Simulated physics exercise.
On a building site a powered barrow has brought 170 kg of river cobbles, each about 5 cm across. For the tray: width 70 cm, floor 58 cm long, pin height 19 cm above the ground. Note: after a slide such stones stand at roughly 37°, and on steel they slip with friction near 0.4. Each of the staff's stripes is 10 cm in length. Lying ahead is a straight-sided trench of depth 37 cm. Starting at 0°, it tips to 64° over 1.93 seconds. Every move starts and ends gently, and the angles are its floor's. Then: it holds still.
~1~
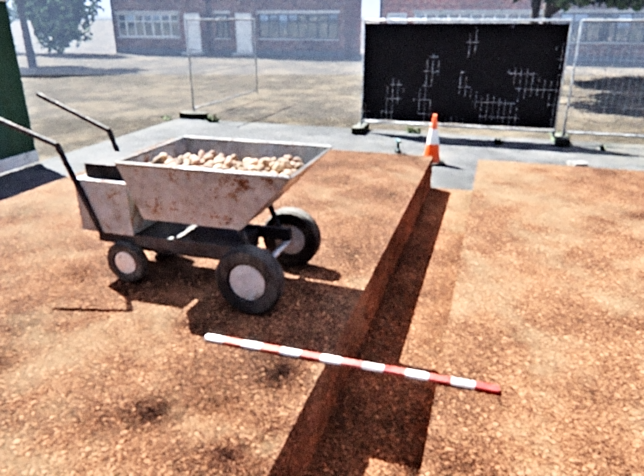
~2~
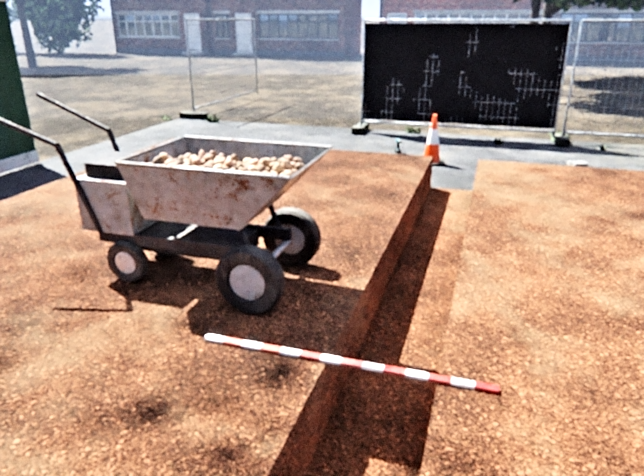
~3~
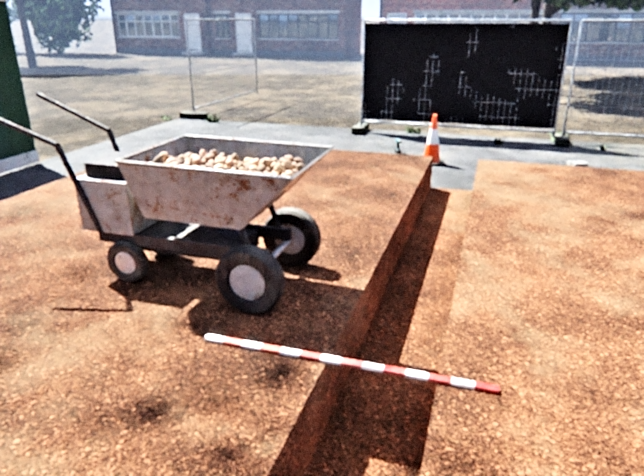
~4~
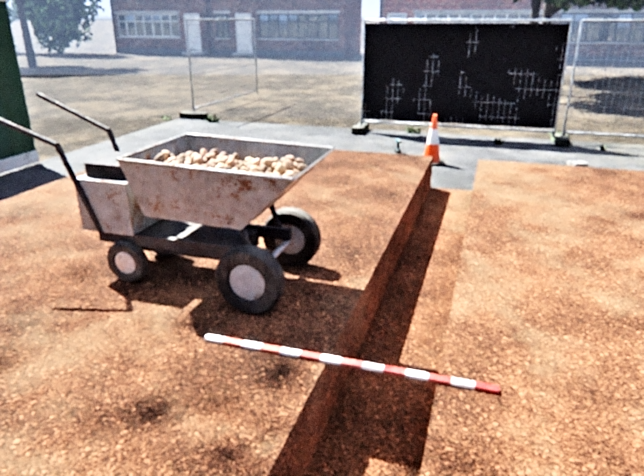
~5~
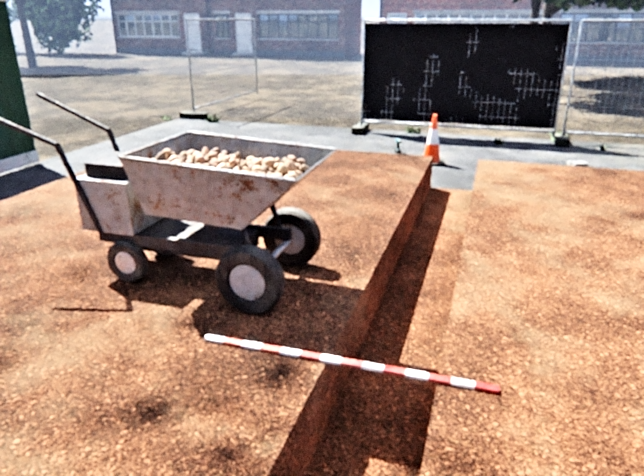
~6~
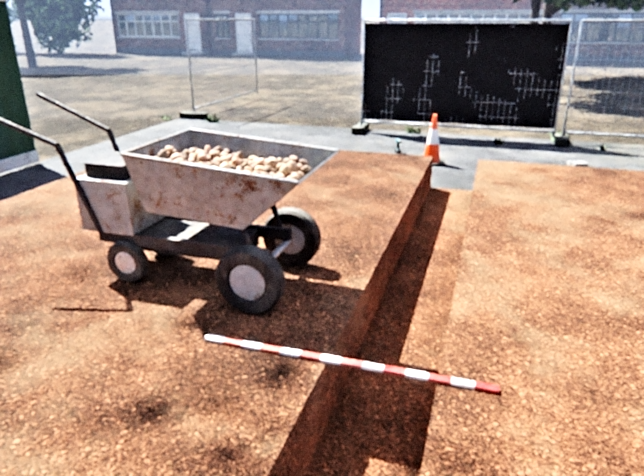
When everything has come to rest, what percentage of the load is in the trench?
About 99 per cent.
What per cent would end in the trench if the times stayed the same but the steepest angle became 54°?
In that case near 70 per cent.
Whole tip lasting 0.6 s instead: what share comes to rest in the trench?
I'd put it at roughly 75 per cent.
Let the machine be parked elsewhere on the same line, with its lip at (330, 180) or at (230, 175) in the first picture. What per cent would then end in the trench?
It'd be around 65 per cent and after that around 85 per cent.
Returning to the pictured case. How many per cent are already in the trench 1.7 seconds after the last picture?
Close to 45 per cent at that time.
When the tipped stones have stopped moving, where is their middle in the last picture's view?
The tipped stones centre close to (411, 349).
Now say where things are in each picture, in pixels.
The tray is at 0°, its lip at (290, 178); the top of the load is at (225, 160), in the first frame.
Lip at (290, 178), floor tilted 0°, highest stones at (220, 159), in the second frame.
The tray is at 1°, its lip at (291, 179); the top of the load is at (213, 158), in the third frame.
The tray is at 2°, its lip at (293, 180); the top of the load is at (214, 158), in the fourth frame.
The tray is at 3°, its lip at (295, 181); the top of the load is at (216, 157), in the fifth frame.
The tray is at 4°, its lip at (298, 183); the top of the load is at (205, 154), in the sixth frame.
Then, 1.2 s after the last picture the floor is at 54°, 100 % in the tray; the foremost stones are at (371, 248).
Then, 1.7 s after the last picture the floor is at 64°, 55 % in the tray, 45 % in the trench; the foremost stones are at (453, 311).
Then, 2.1 s after the last picture the floor is at 64°, 26 % in the tray, 73 % in the trench, 1 % past the trench; the foremost stones are at (492, 307).
Then, 4.0 s after the last picture the floor is at 64°, 0 % in the tray, 99 % in the trench, 1 % past the trench; the foremost stones are at (508, 309).
